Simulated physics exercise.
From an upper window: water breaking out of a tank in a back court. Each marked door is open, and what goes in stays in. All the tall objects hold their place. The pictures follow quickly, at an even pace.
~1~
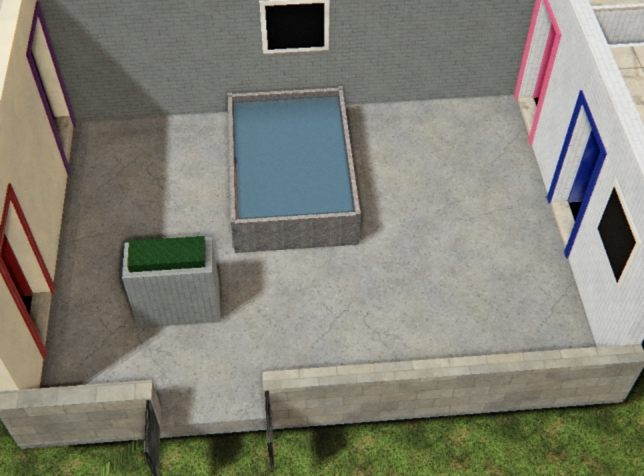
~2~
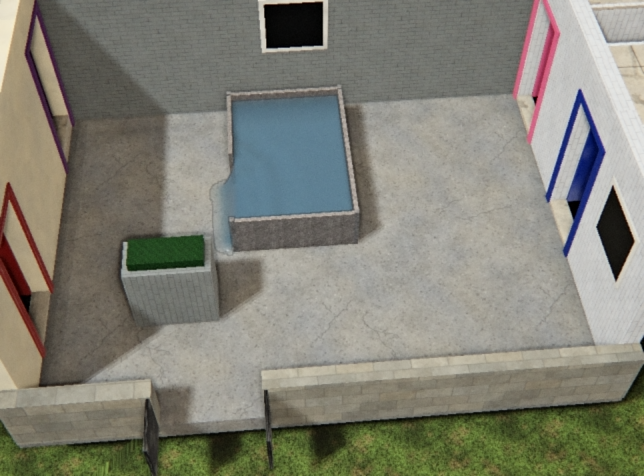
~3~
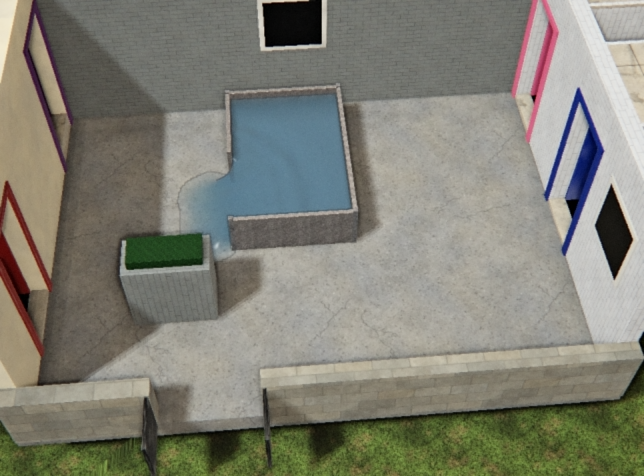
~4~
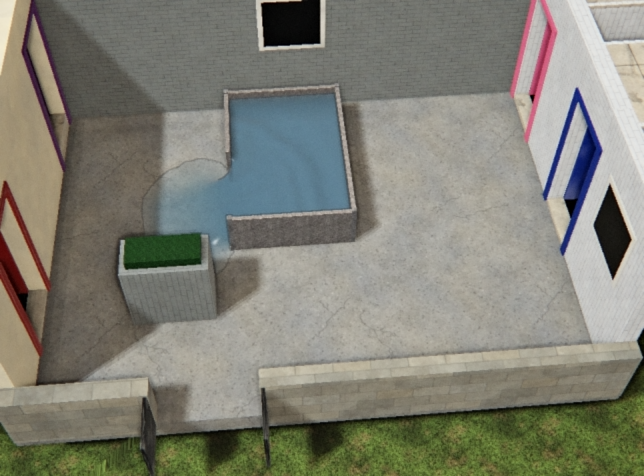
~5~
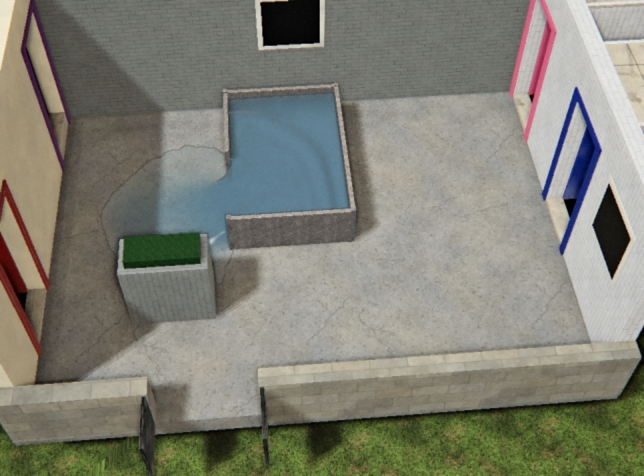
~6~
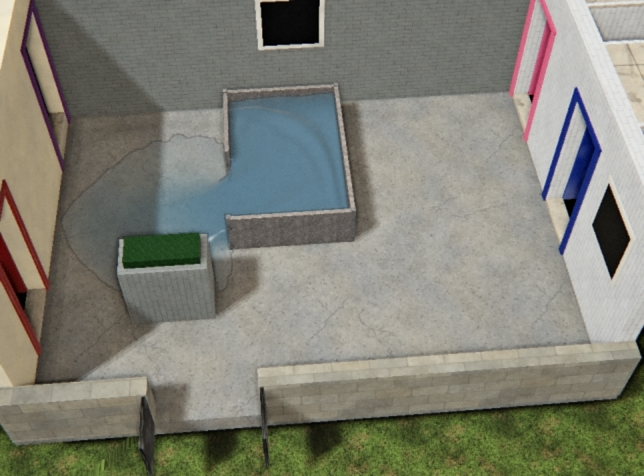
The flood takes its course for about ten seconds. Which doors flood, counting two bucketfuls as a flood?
One by one: The red door lets in a lot; the purple door admits no more than that; the blue door admits no more than that; the pink door admits no more than that.
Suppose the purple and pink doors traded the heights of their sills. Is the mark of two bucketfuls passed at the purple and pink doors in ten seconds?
In short: The purple door goes over; the pink door takes less.
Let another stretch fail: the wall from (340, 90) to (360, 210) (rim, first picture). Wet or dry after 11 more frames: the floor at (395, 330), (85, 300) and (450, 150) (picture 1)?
One after the other: Free of water, free of water, under water.
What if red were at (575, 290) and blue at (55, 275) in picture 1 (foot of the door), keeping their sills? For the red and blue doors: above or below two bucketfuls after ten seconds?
Then: Red door lets less in; blue door lets more in.
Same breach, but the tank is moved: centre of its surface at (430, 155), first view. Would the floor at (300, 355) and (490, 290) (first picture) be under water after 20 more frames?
In that order: Under water, free of water.
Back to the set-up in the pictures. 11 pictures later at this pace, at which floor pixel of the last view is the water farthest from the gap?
Around (32, 414).
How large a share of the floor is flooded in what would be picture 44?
Close to 70 %.
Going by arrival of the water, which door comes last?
The one in blue.
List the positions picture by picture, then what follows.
Still water in the tank at (290, 155), in the first picture.
The front is at (225, 183), out from the gap at (236, 205), in the second picture.
Water pours out at (235, 206) and has run to (192, 184), in the third picture.
Water pours out at (233, 206) and has run to (150, 198), in the fourth picture.
The front is at (107, 213), out from the gap at (232, 205), in the fifth picture.
Water pours out at (232, 205) and has run to (70, 218), in the sixth picture.
A moment on, water covers 20 % of the floor; the red door wet at the sill, nothing in, the purple door wet at the sill, nothing in, the blue door not reached, the pink door not reached.
Next, water covers 25 % of the floor; the red door over two buckets in, the purple door wet at the sill, nothing in, the blue door not reached, the pink door not reached.
Then, water covers 40 % of the floor; the red door far over two buckets in, the purple door wet at the sill, nothing in, the blue door not reached, the pink door not reached.
Later, water covers 70 % of the floor; the red door far over two buckets in, the purple door wet at the sill, nothing in, the blue door not reached, the pink door wet at the sill, nothing in.
In the end, water covers 90 % of the floor; the red door far over two buckets in, the purple door wet at the sill, nothing in, the blue door under two buckets in, the pink door wet at the sill, nothing in.
